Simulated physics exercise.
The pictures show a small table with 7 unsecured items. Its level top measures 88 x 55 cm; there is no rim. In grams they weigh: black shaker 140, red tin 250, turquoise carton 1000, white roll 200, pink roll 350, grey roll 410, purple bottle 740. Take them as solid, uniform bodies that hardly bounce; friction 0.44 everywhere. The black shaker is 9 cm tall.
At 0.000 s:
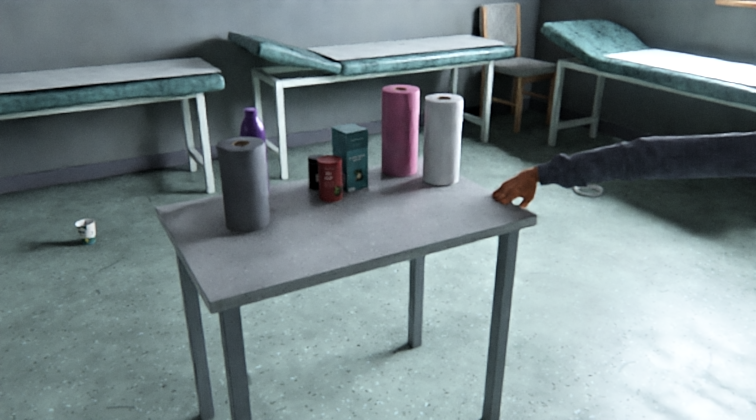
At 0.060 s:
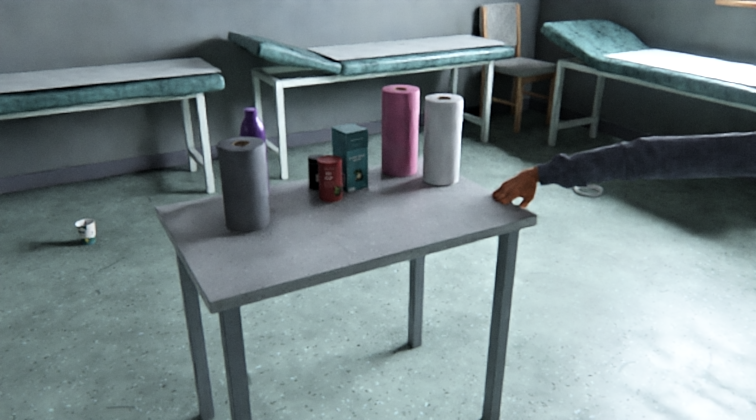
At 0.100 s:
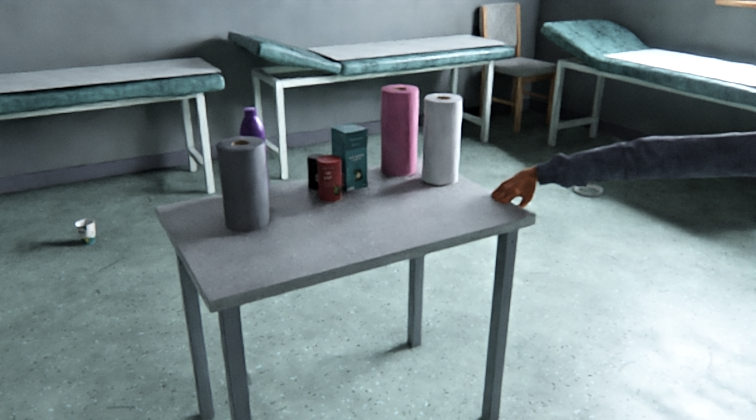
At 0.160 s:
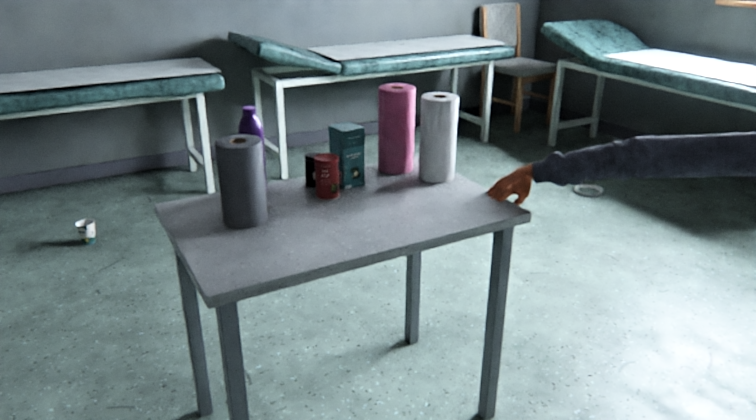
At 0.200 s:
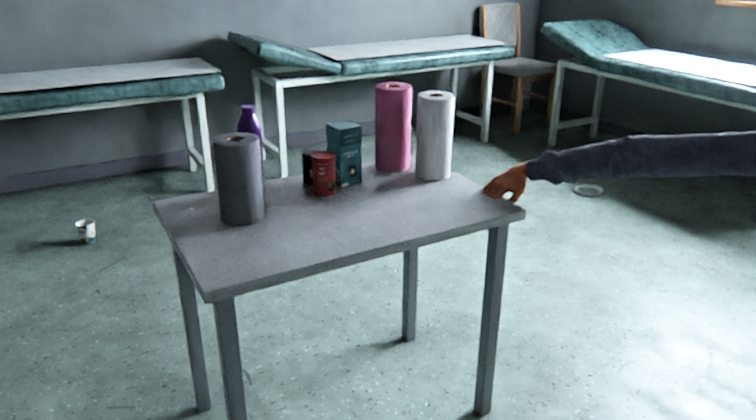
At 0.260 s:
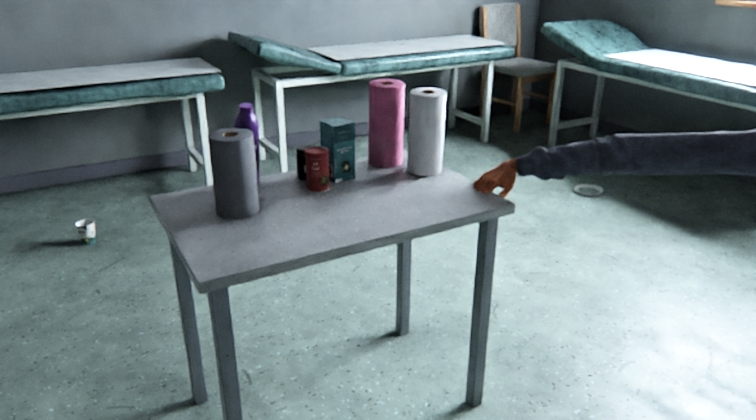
We see a hand at the right corner of a small grey table holding rolls, a purple bottle, a red tin and a turquoise carton; after barely moving, the table shifts slightly left and back, its items still upright.
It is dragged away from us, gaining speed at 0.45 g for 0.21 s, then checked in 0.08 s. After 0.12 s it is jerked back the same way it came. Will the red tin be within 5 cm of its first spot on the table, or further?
The red tin holds its spot.
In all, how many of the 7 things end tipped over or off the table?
That comes to 3.
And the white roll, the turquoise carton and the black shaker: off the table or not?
The white roll ends off the table; the turquoise carton is still on the table; the black shaker ends on the table.
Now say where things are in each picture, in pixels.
Red tin (330, 179); black shaker (317, 172), in the first frame.
White roll (442, 140); pink roll (400, 131), in the second frame.
Grey roll (244, 184), in the third frame.
Table shifted 2 cm; black shaker (314, 170), in the fourth frame.
Table shifted 4 cm; white roll (434, 136), in the fifth frame.
Table shifted 9 cm; red tin (317, 170); grey roll (234, 174), in the sixth frame.
By 0.46 s, table shifted 14 cm; red tin 6 cm from its spot near (303, 159); pink roll tilted 23°; white roll tilted 23°.
By 0.76 s, white roll, pink roll and purple bottle now off the table; red tin 5 cm from its spot near (323, 174); turquoise carton tilted 27°.
By 0.96 s, turquoise carton tilted 10°.
By 1.26 s, turquoise carton tilted 20°.
When it is over (2.5 s), off the table, white roll, pink roll and purple bottle; the other 4 within 5 cm of the start. In the last view, red tin near (328, 178).
